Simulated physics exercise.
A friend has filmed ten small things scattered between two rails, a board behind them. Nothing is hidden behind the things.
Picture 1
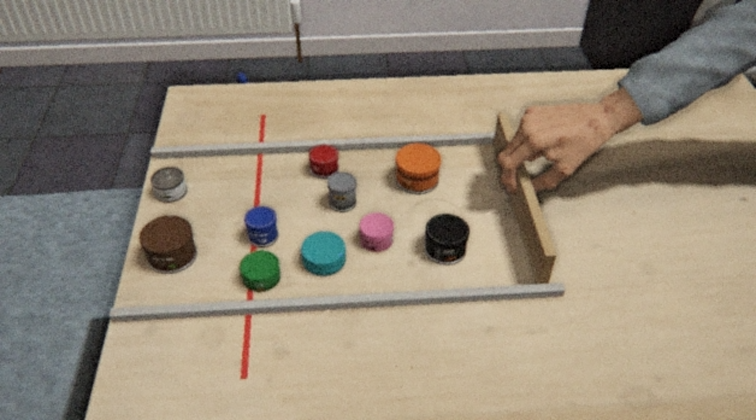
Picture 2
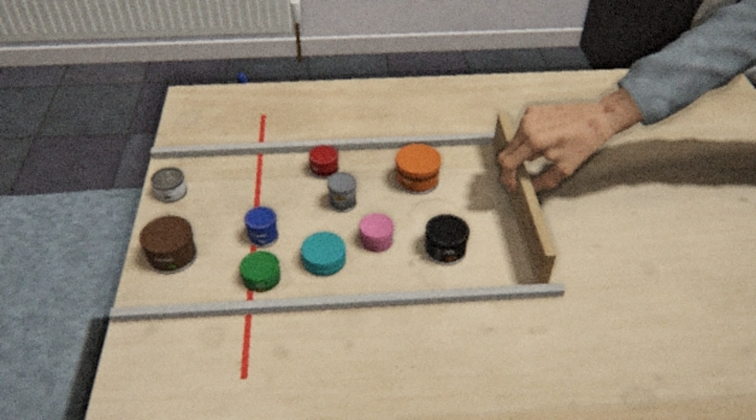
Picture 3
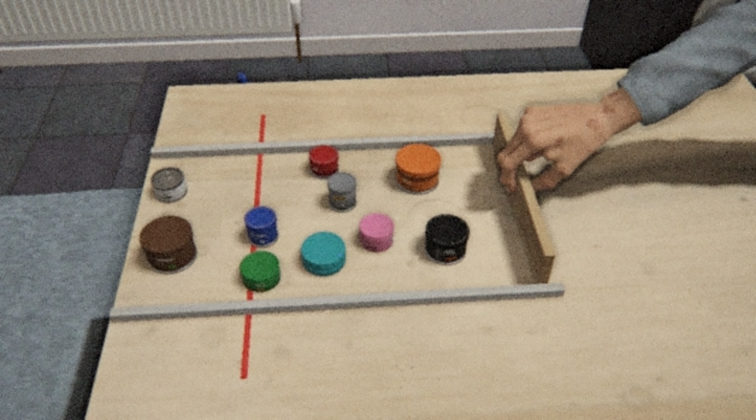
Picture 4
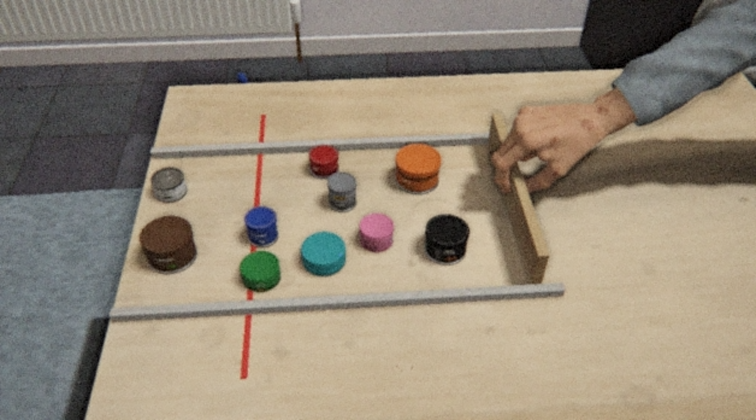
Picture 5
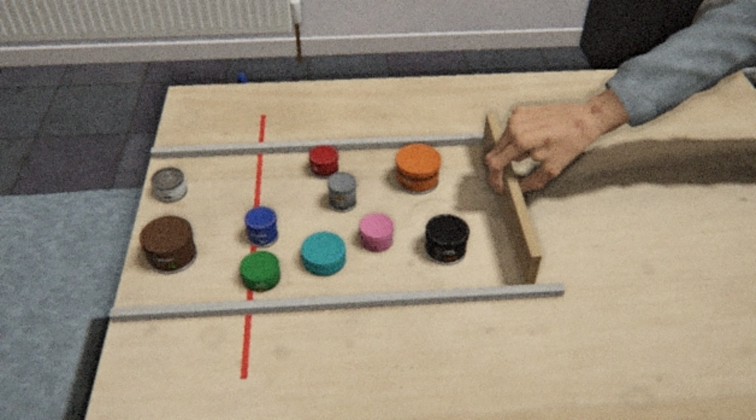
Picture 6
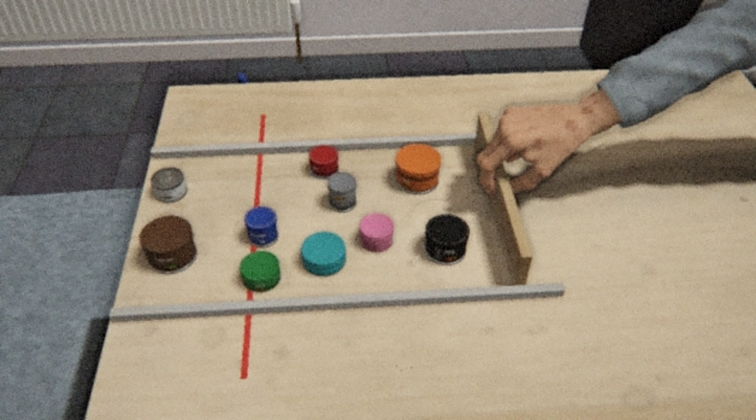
A hand reaching in from the upper right slides an upright wooden board slowly a short way left between two grey rails, while the camera and the small pots stay still. The pale wooden table is seen from above at an angle, near a radiator. White and brown pots sit left of a red line, blue and green beside it, and red, grey, teal, pink, orange and black to its right.
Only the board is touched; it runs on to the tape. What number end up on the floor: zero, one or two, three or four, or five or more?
As it turns out, the number that fall off is zero.
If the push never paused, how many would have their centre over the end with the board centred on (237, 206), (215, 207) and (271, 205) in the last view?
Past the end: 0, 2 and 0.
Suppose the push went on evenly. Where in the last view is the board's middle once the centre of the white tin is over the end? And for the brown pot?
Near (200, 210) and (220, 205).
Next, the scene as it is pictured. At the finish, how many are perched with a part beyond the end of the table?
0 of them.
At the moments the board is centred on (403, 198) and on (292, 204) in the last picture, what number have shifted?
The counts are 3 and 8.
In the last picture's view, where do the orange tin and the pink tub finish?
The orange tin at (234, 178), the pink tub at (237, 228).
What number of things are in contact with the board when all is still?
It touches 5.
Soon after, none off yet; white tin at rest near (169, 185); brown pot at rest near (169, 245); blue tin at rest near (262, 227).
In the end, the number that fall off is zero.
